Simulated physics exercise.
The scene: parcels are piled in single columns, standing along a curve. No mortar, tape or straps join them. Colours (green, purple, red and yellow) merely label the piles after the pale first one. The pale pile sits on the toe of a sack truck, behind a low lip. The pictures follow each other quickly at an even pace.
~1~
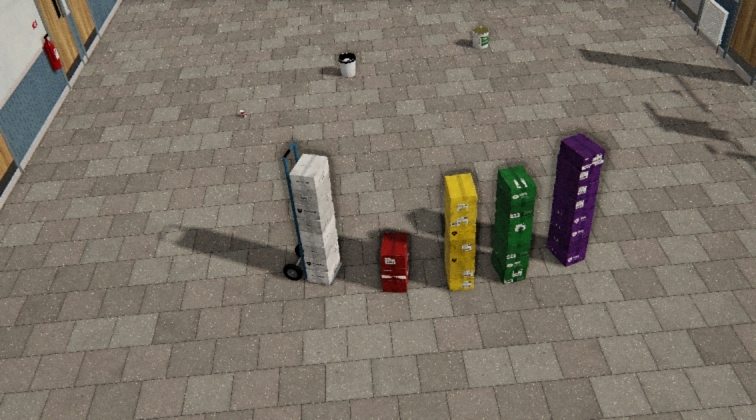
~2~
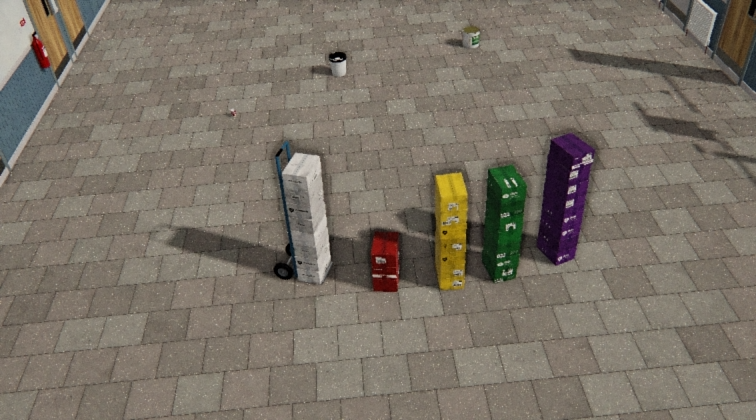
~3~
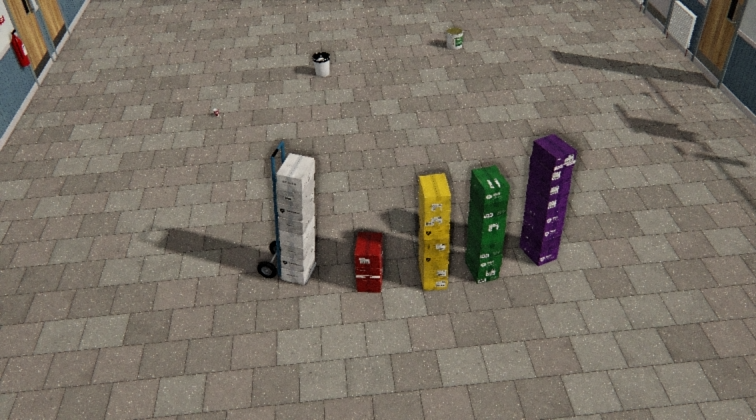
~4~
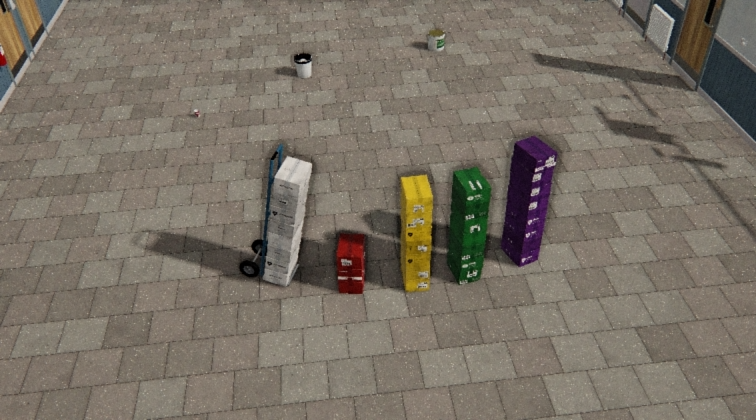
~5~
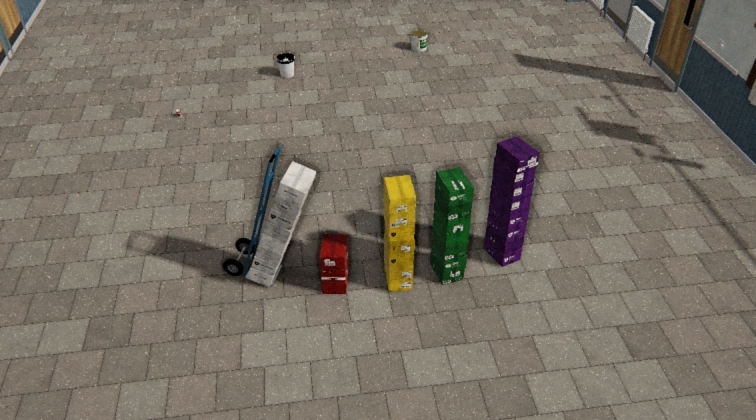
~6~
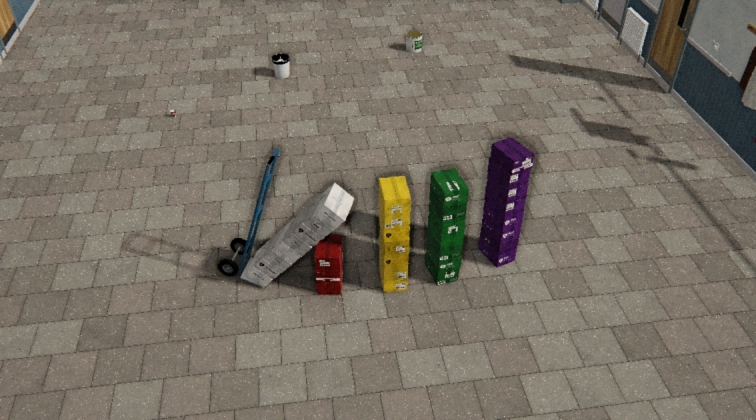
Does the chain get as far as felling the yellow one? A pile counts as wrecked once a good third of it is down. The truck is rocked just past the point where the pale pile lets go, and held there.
The yellow pile is left standing.
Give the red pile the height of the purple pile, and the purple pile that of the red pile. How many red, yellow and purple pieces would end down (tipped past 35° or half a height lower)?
By colour: Red 7, yellow 7, purple 2.
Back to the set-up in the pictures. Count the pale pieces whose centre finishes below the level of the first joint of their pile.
6 of them.
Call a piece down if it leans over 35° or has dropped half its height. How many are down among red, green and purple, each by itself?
Pile by pile, red 0, green 0, purple 0.
Soon, 8 of the pale pile down; none of the 7 yellow parcels down (0 of 25 in all colours); top yellow parcel unmoved; top red parcel displaced a little.
A while on, 8 of the pale pile down; none of the 7 yellow parcels down (0 of 25 in all colours); top yellow parcel tipped barely; top red parcel tipped barely.
Towards the end, 8 of the pale pile down; none of the 7 yellow parcels down (0 of 25 in all colours); top yellow parcel unmoved; top red parcel tipped a little.
Finally, 8 of the pale pile down; none of the 7 yellow parcels down (0 of 25 in all colours); top yellow parcel displaced a little; top red parcel displaced half its height. Seen by the last camera, middles, top yellow parcel near (397, 195), top red parcel near (342, 253).
